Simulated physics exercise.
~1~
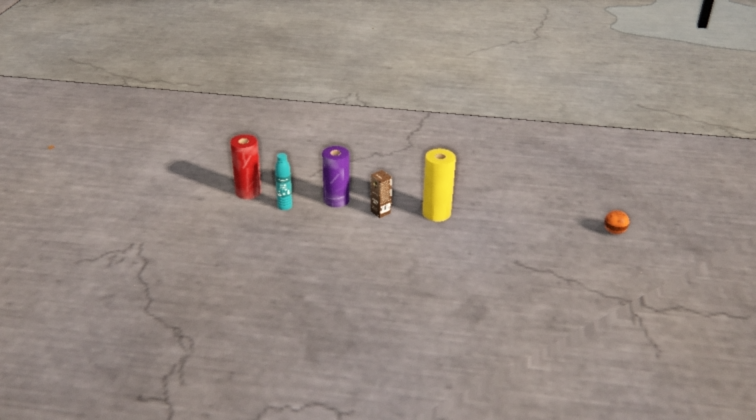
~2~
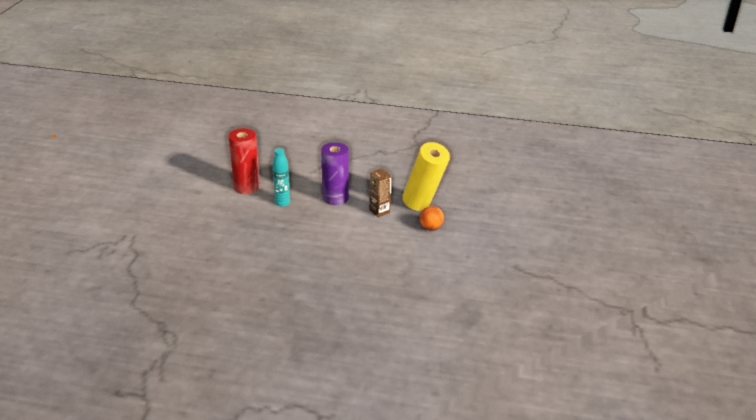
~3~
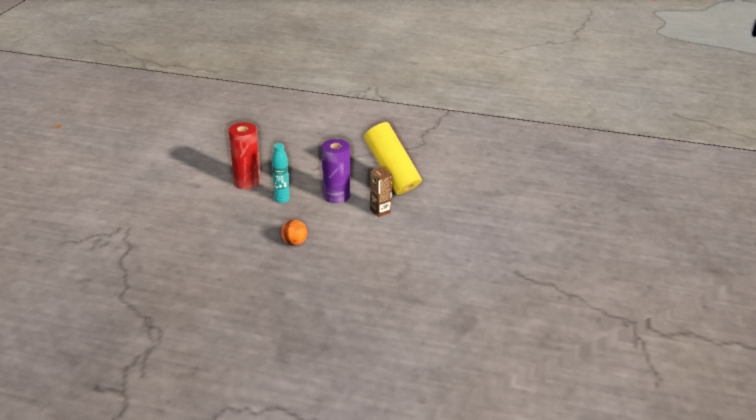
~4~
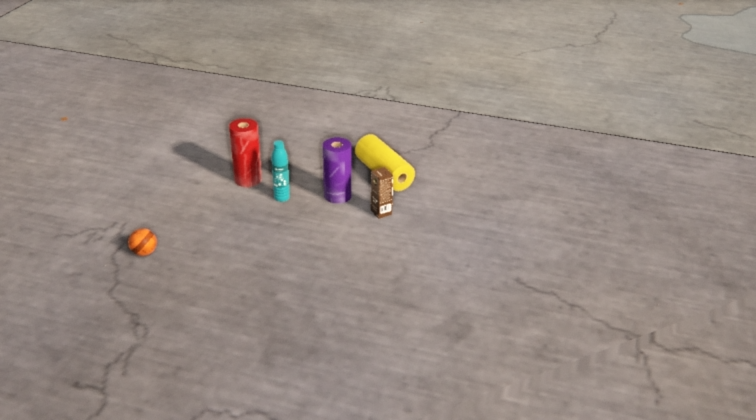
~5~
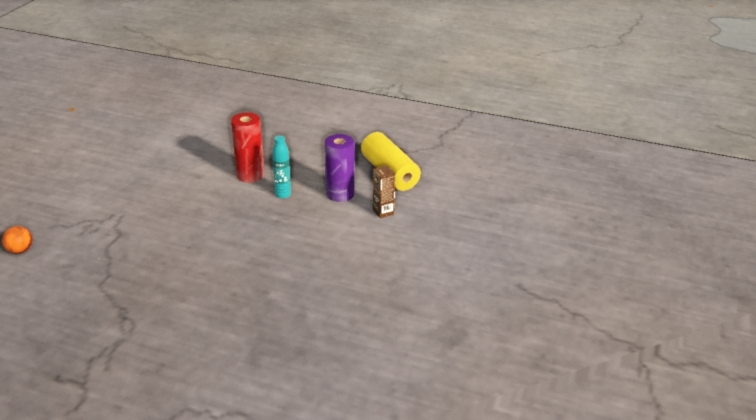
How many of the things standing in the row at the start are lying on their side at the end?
Just one of them is lying on its side, the yellow roll. The brown carton, purple roll, turquoise bottle and red roll are all still standing.
A tall yellow roll stands at the right end of a loose row on a cracked grey floor, seen from above at an angle, with a small brown carton, a purple roll, a turquoise bottle and a red roll to its left. An orange ball starts off to the right and rolls left to the foot of the yellow roll, which begins to lean. As the ball travels on in front of the others, the yellow roll topples back and to the left. It ends on its side behind the carton, the rest still upright and the ball near the left edge.
